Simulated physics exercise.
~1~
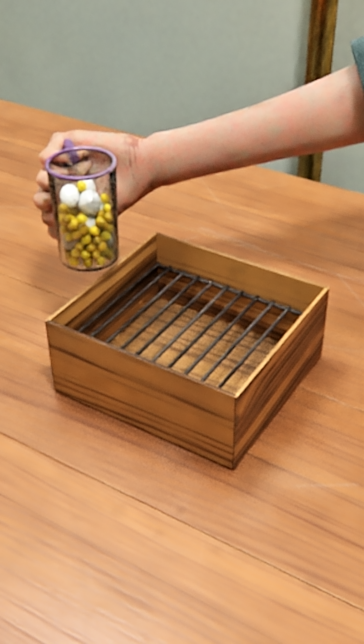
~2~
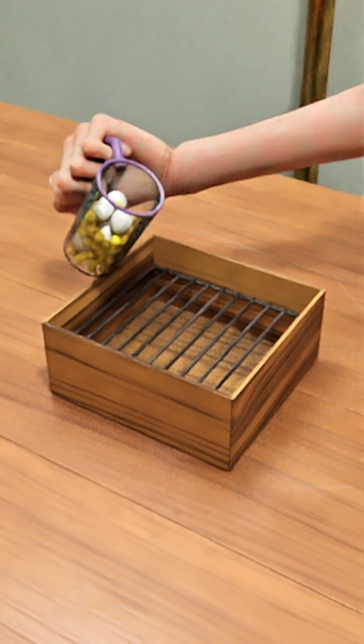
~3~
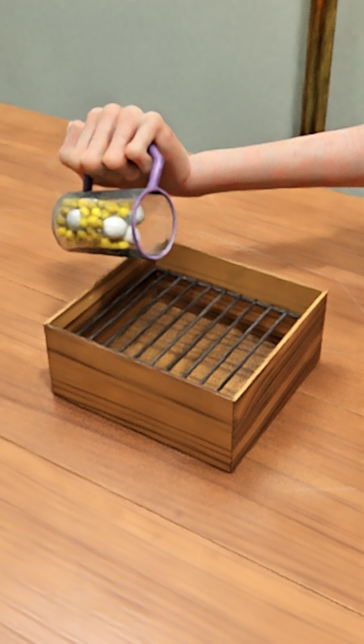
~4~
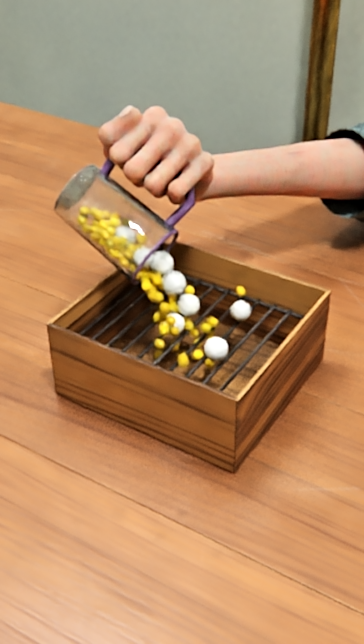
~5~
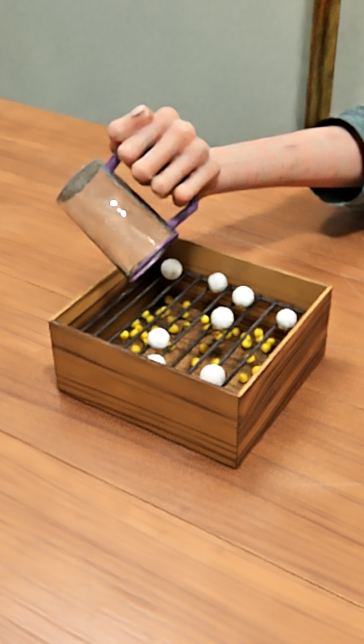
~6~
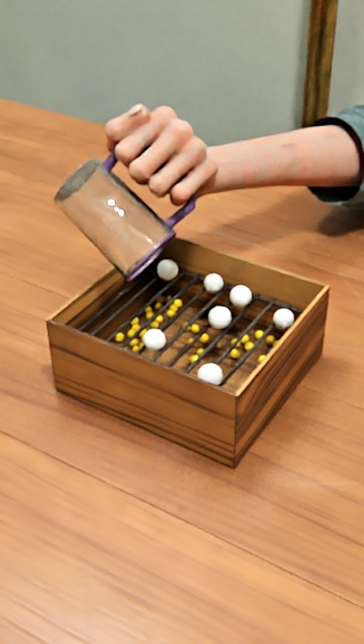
A hand reaching in from the right holds a clear cup with a purple rim and handle, filled with small yellow bits and larger white balls, above an open wooden box on a wooden table. The slightly swaying view looks down at the box, which has dark wires running across it. The hand tips the cup over onto its side, then further, and the yellow and white pieces pour out onto the wires. The cup empties and stays tilted over the box. At the end, the yellow bits lie beneath the wires while the white balls rest on top.
